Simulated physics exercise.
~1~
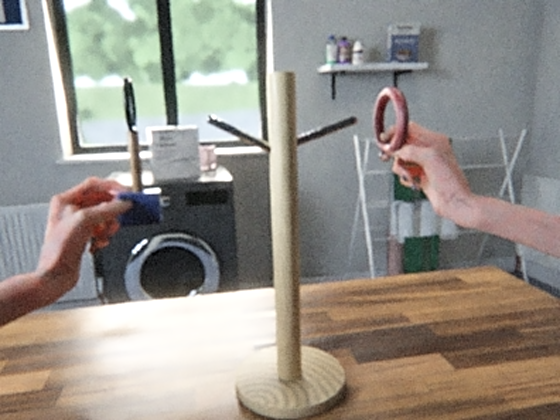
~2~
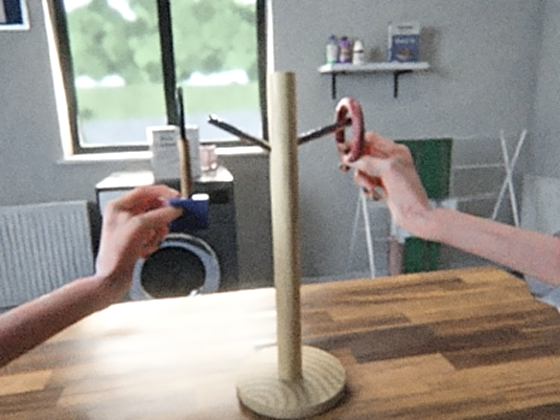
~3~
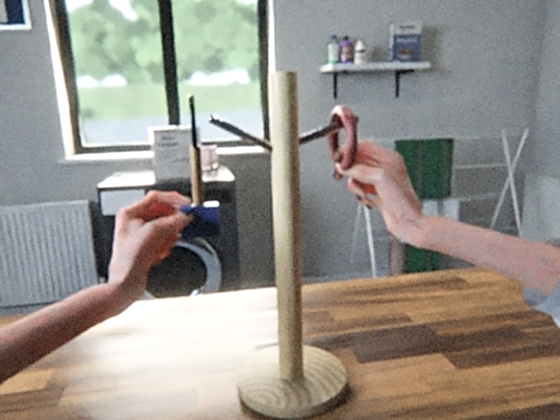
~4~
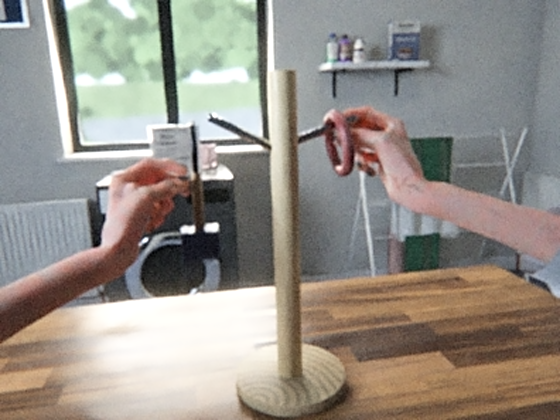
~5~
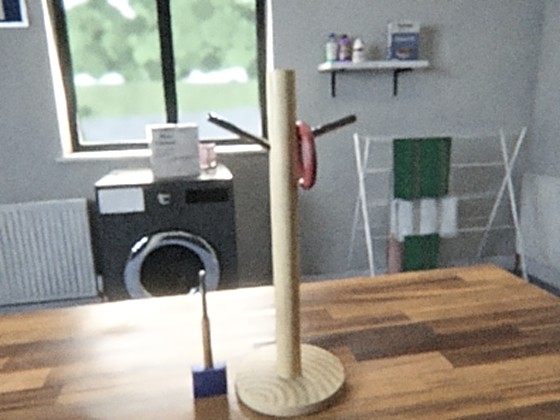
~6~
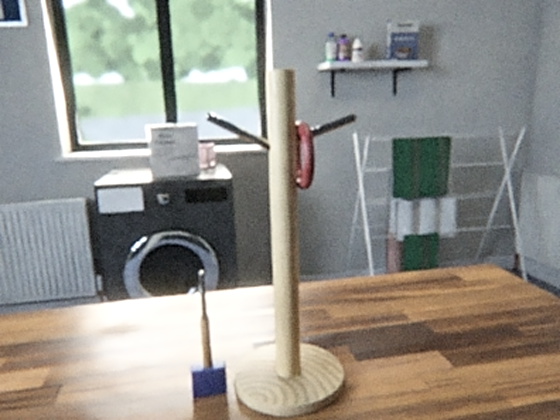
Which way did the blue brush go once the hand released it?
The blue brush went down, ending up at the tabletop beside the wooden stand.
